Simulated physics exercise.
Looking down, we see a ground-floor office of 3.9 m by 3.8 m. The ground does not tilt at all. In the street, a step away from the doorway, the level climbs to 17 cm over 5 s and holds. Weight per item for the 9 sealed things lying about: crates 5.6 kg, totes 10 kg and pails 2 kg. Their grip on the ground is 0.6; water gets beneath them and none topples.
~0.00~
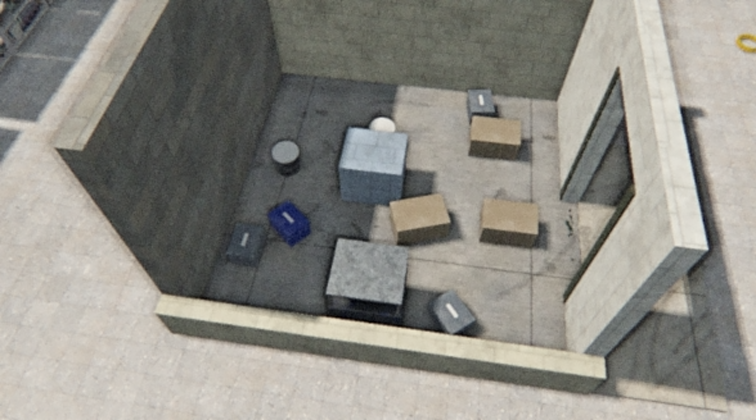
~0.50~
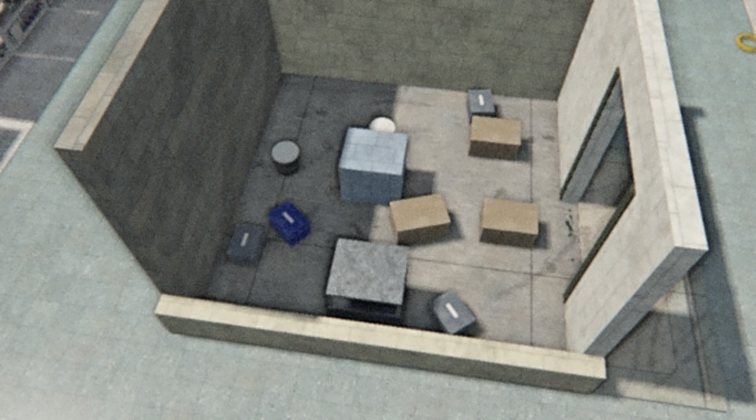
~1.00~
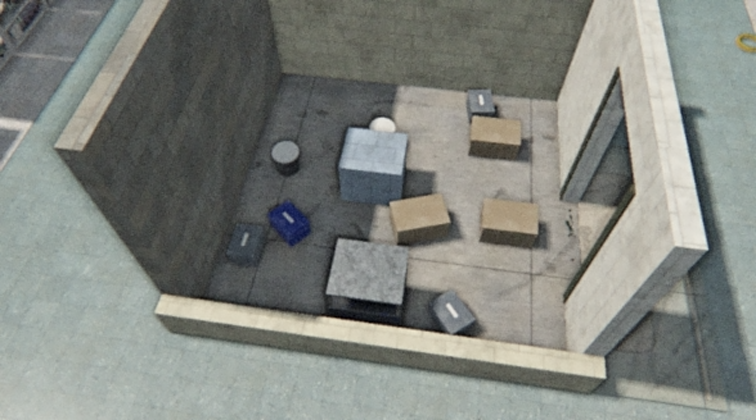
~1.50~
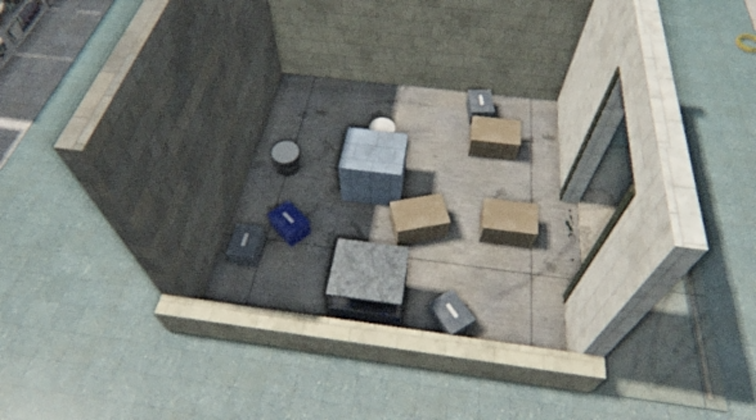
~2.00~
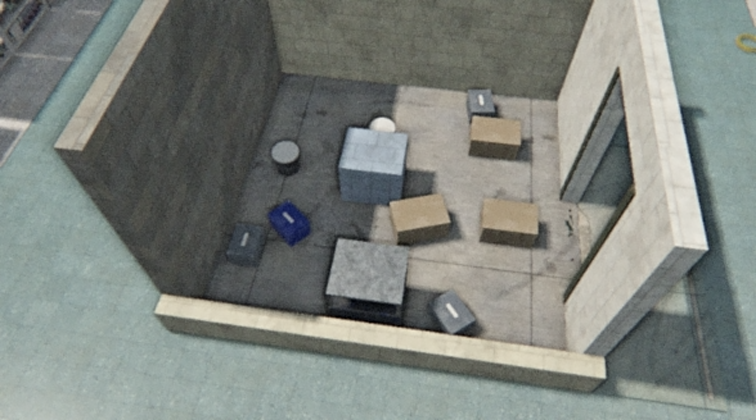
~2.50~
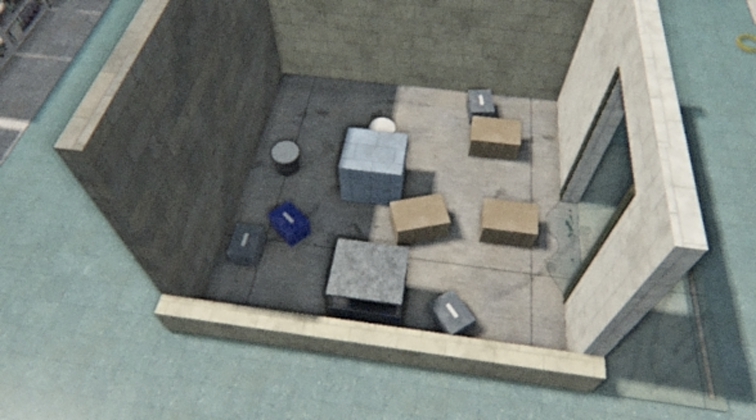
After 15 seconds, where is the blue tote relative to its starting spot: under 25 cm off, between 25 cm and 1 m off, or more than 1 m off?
It's set to be hauled off.
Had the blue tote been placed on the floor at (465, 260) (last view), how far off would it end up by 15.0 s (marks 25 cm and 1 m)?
Result: It drifts a great deal.
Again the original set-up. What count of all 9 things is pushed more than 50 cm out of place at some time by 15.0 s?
That comes to 8.
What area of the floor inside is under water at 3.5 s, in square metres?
1.0 m2.
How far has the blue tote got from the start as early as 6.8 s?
0 cm or so by then.
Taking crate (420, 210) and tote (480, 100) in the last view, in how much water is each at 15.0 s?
First about 12 cm, second about 12 cm.
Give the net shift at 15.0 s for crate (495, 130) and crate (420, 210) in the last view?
80 cm, 140 cm.
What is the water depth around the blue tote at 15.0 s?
The depth there is around 11 cm.
After 3.5 s the blue tote is near (288, 218), 0.0 m from its start, aground; 0 afloat.
After 6.8 s the blue tote is near (288, 218), 0.0 m from its start, aground; 2 afloat.
After 11.0 s the blue tote is near (258, 185), 0.6 m from its start, afloat; 7 afloat.
After 15.0 s the blue tote is near (401, 106), 2.1 m from its start, afloat; 8 afloat.
